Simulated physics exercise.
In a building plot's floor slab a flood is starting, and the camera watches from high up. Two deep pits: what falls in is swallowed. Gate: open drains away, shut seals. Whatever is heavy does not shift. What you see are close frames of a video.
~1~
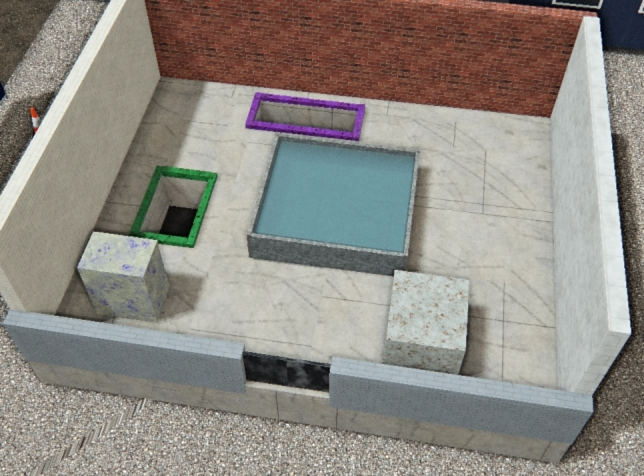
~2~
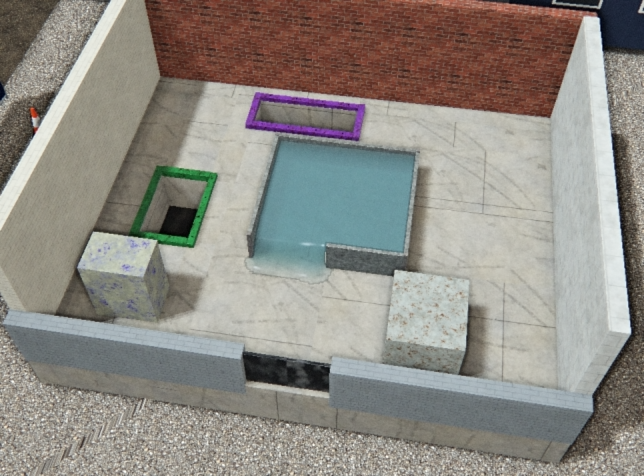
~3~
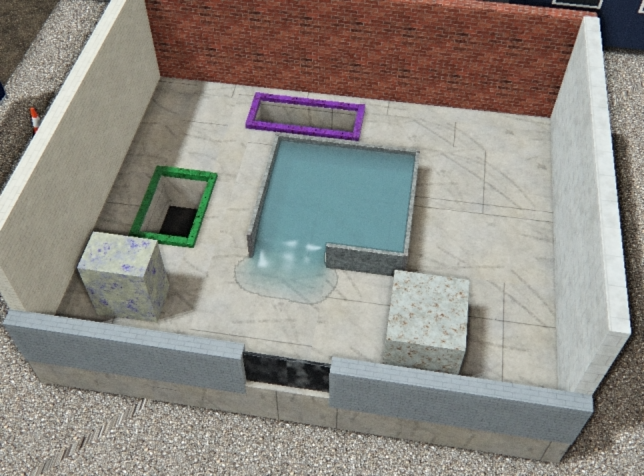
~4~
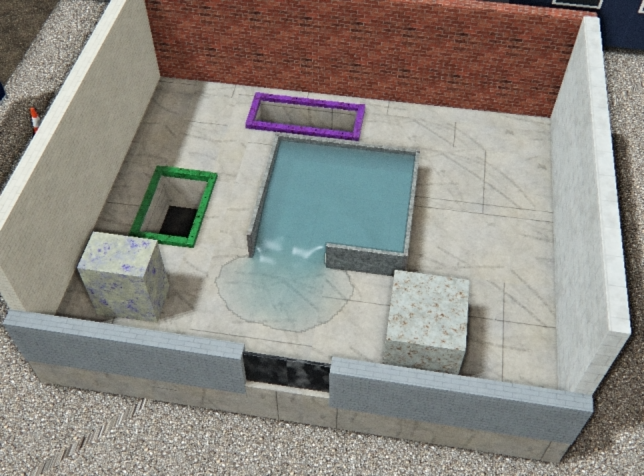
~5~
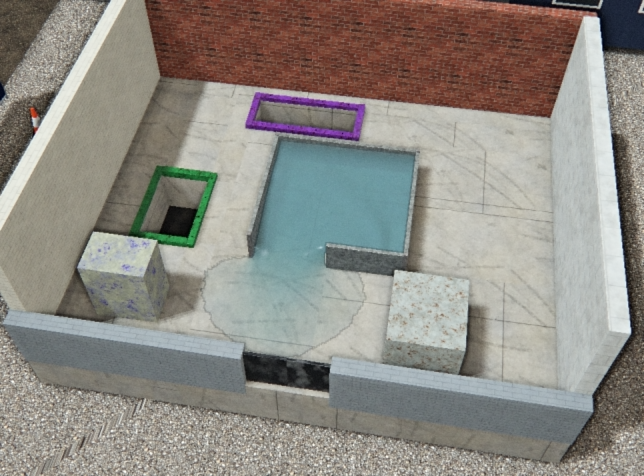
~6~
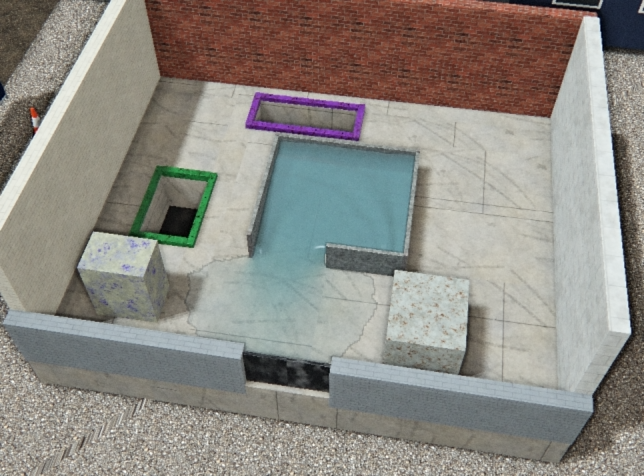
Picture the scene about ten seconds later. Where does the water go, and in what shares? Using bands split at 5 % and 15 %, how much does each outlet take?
I would say the gate draws off under 5 %, the green pit draws off under 5 %, the purple pit draws off under 5 %.
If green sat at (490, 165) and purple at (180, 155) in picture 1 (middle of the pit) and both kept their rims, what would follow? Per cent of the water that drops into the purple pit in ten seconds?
Share for purple: 4 in a hundred.
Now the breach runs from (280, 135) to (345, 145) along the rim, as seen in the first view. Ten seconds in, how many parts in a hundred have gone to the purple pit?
For purple, roughly 35 in a hundred.
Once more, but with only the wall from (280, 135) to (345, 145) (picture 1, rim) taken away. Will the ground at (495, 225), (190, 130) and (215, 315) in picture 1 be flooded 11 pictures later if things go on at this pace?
Well, the first is missed by the spill, the next hit by the spill, the last missed by the spill.
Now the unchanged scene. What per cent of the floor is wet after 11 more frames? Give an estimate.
Near 20 in a hundred.
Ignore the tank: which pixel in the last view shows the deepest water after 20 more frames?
Check close to (56, 342).
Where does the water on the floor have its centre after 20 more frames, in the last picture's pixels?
The centre of mass sits at about (288, 269).
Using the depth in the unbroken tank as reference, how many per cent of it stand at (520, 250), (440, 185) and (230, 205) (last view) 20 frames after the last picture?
Around 0, 0 and 0 %.
A moment on, water covers 15 % of the floor; the gate 0 %, the green pit 0 %, the purple pit 0 %.
Next, water covers 20 % of the floor; the gate 0 %, the green pit 0 %, the purple pit 0 %.
Then, water covers 35 % of the floor; the gate 0 %, the green pit 0 %, the purple pit 0 %.
Later, water covers 65 % of the floor; the gate 0 %, the green pit 0 %, the purple pit 0 %.
In the end, water covers 90 % of the floor; the gate 0 %, the green pit 1 %, the purple pit 0 %.
